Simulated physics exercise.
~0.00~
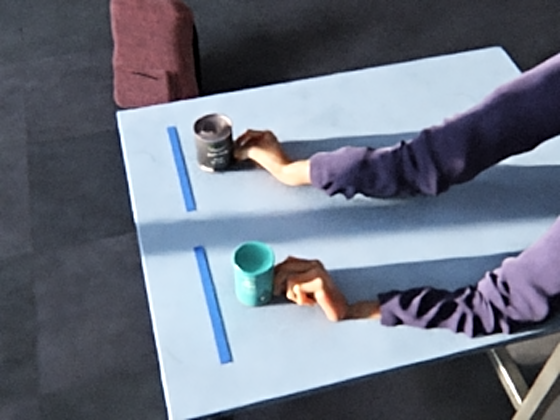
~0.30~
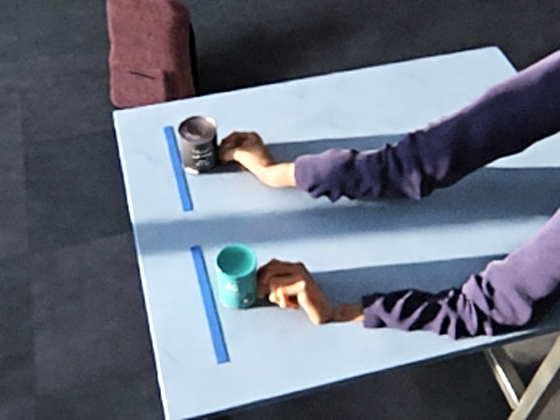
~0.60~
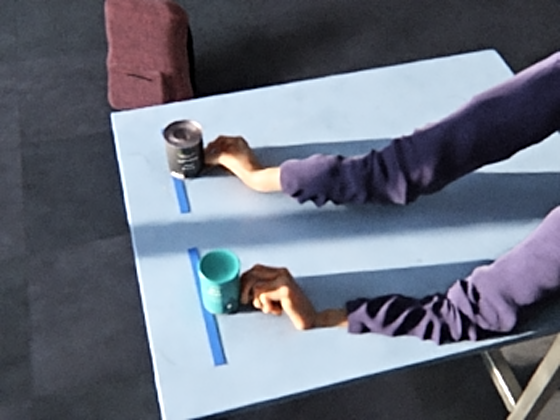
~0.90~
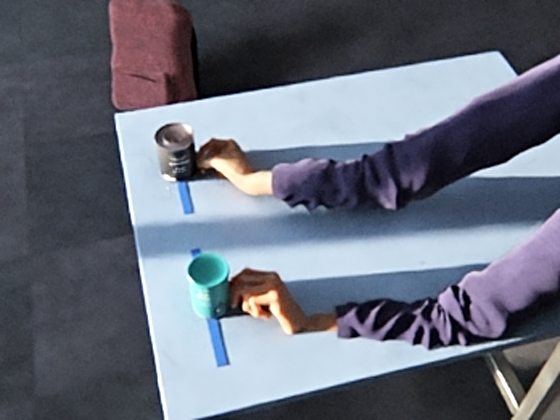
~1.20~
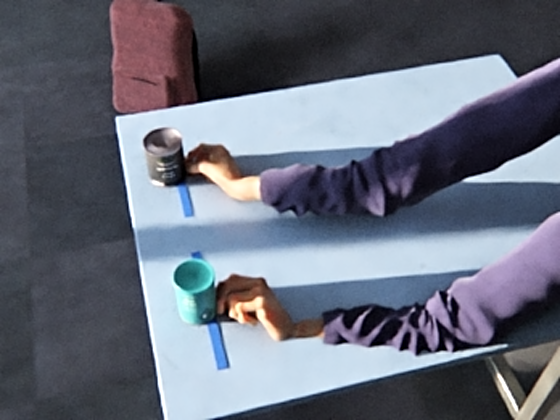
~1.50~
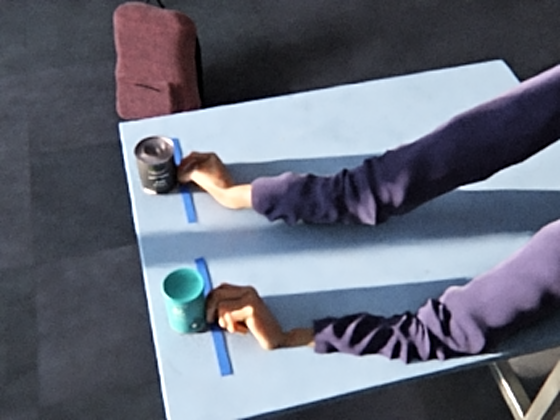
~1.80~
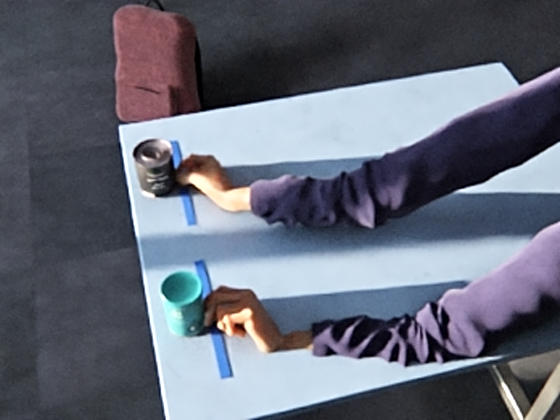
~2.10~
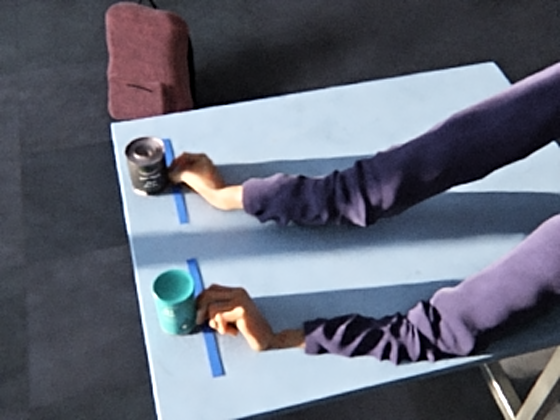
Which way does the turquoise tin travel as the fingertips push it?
The turquoise tin slides to the left, crossing the blue tape towards the left end of the table.
